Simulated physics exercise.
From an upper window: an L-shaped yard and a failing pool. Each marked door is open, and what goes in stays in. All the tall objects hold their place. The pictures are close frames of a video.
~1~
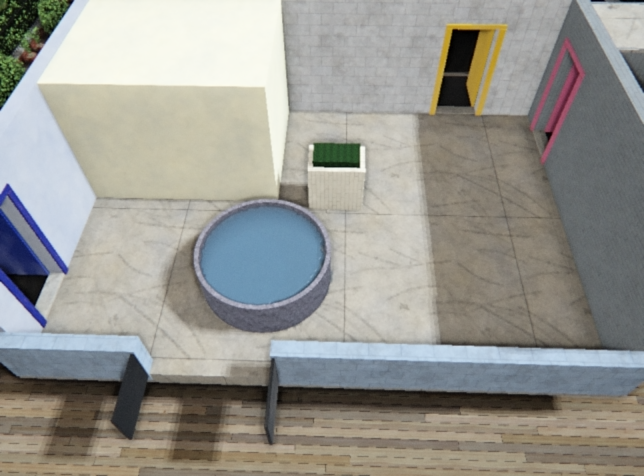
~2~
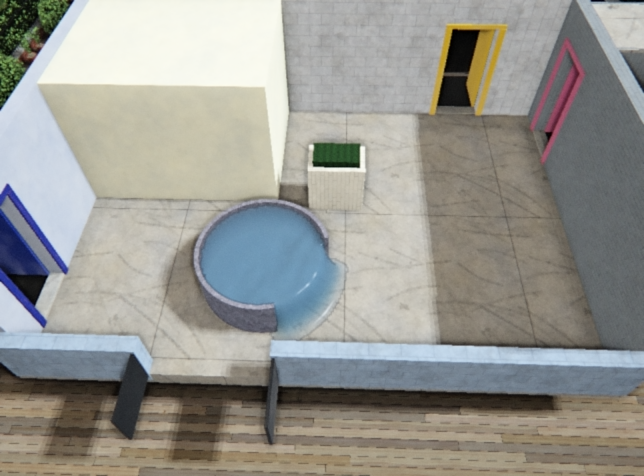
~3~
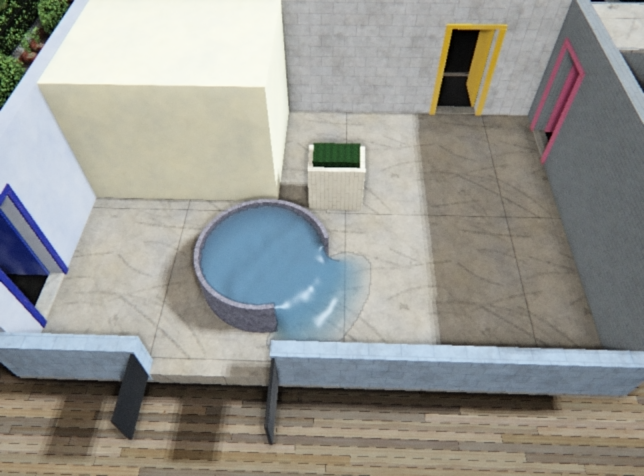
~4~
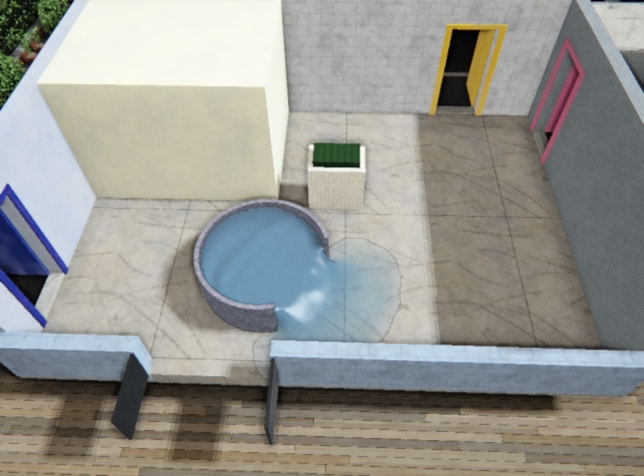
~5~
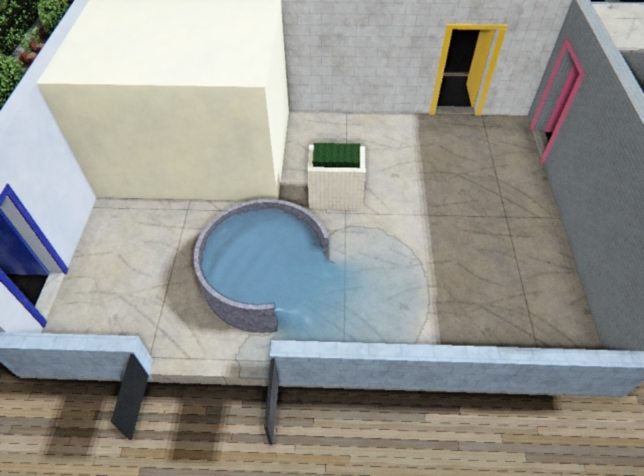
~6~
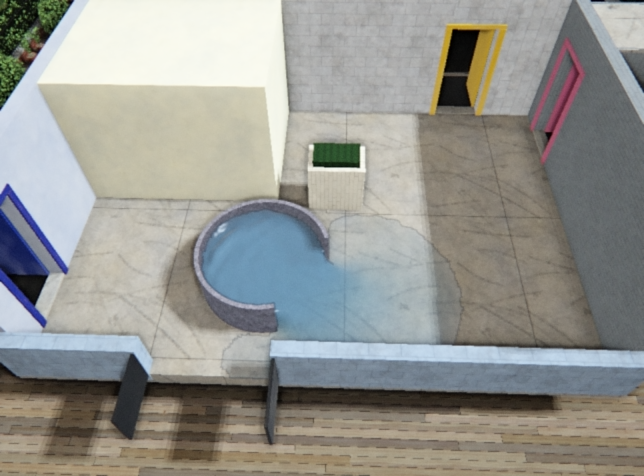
The clip shows a walled yard with a round tank of still water, seen from above, until a gap opens in the tank's lower right side and water pours out, spreading rightward in a widening sheet across the pale paving.
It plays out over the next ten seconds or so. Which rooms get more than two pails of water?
In the end: The blue door stays under that; the yellow door takes more than that; the pink door takes more than that.
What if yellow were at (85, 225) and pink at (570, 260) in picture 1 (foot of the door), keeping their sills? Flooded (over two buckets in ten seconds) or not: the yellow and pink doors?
One by one: Yellow door stays under; pink door floods.
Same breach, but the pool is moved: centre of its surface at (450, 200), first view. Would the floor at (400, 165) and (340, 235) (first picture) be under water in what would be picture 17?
As listed: Dry, dry.
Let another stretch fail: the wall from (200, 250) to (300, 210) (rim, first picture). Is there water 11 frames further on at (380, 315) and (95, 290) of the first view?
One after the other: No water, flooded.
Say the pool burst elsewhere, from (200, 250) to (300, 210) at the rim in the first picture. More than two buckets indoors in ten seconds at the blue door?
Blue goes over.
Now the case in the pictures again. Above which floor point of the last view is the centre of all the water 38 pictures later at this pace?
Roughly at (439, 240).
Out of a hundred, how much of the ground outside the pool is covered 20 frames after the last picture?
Near 45 in a hundred.
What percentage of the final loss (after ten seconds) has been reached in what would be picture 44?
Near 50 in a hundred.
A moment on, water covers 30 % of the floor; the blue door not reached, the yellow door not reached, the pink door not reached.
Next, water covers 35 % of the floor; the blue door not reached, the yellow door not reached, the pink door not reached.
Then, water covers 45 % of the floor; the blue door not reached, the yellow door not reached, the pink door wet at the sill, nothing in.
Later, water covers 70 % of the floor; the blue door wet at the sill, nothing in, the yellow door over two buckets in, the pink door under two buckets in.
In the end, water covers 85 % of the floor; the blue door wet at the sill, nothing in, the yellow door far over two buckets in, the pink door over two buckets in.
